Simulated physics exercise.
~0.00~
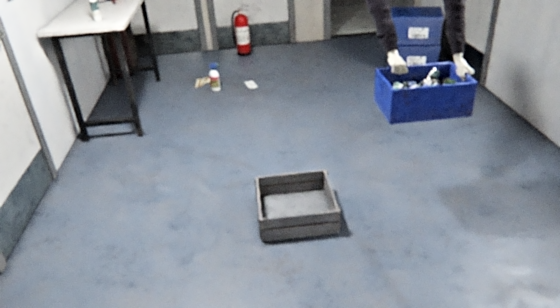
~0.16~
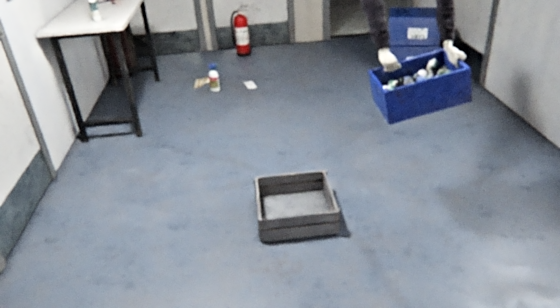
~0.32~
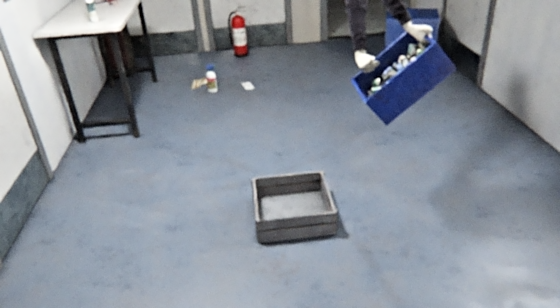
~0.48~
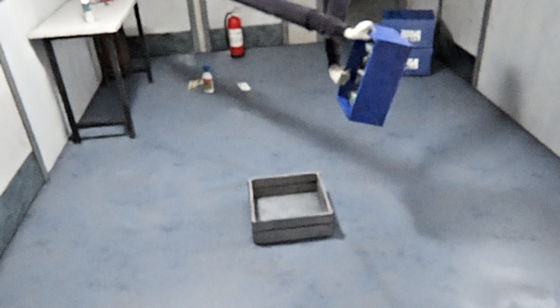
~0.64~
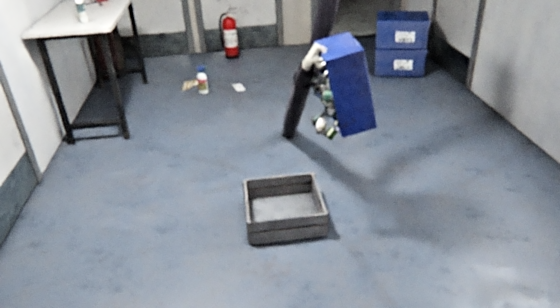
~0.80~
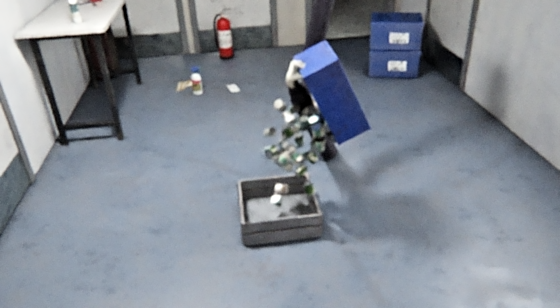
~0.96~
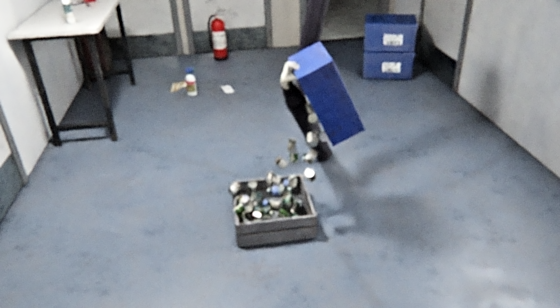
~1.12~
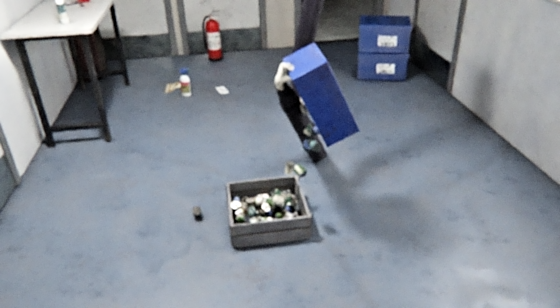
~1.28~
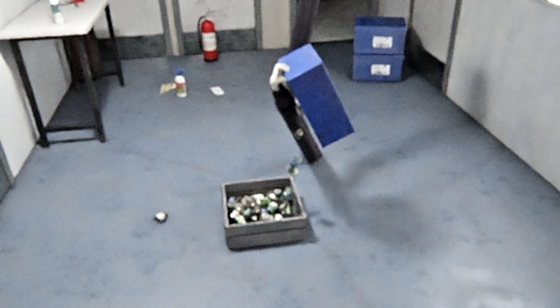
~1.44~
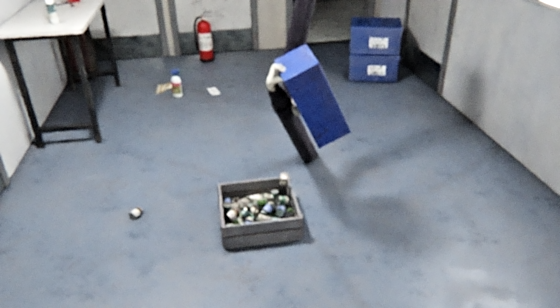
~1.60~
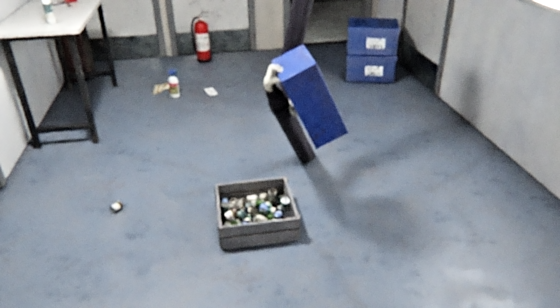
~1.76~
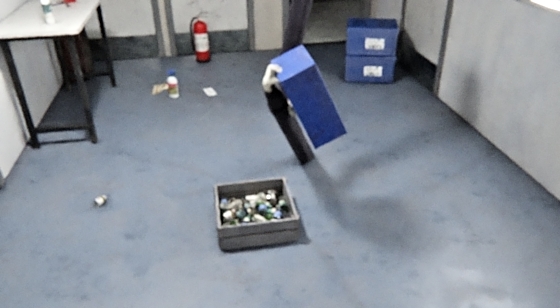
The clip shows gloved hands lifting a blue box of small tins, carrying it left and tipping it over a grey carton on the floor. The tins tumble out and nearly fill the carton, while one rolls away left and ends on the floor, the emptied box still held tilted.
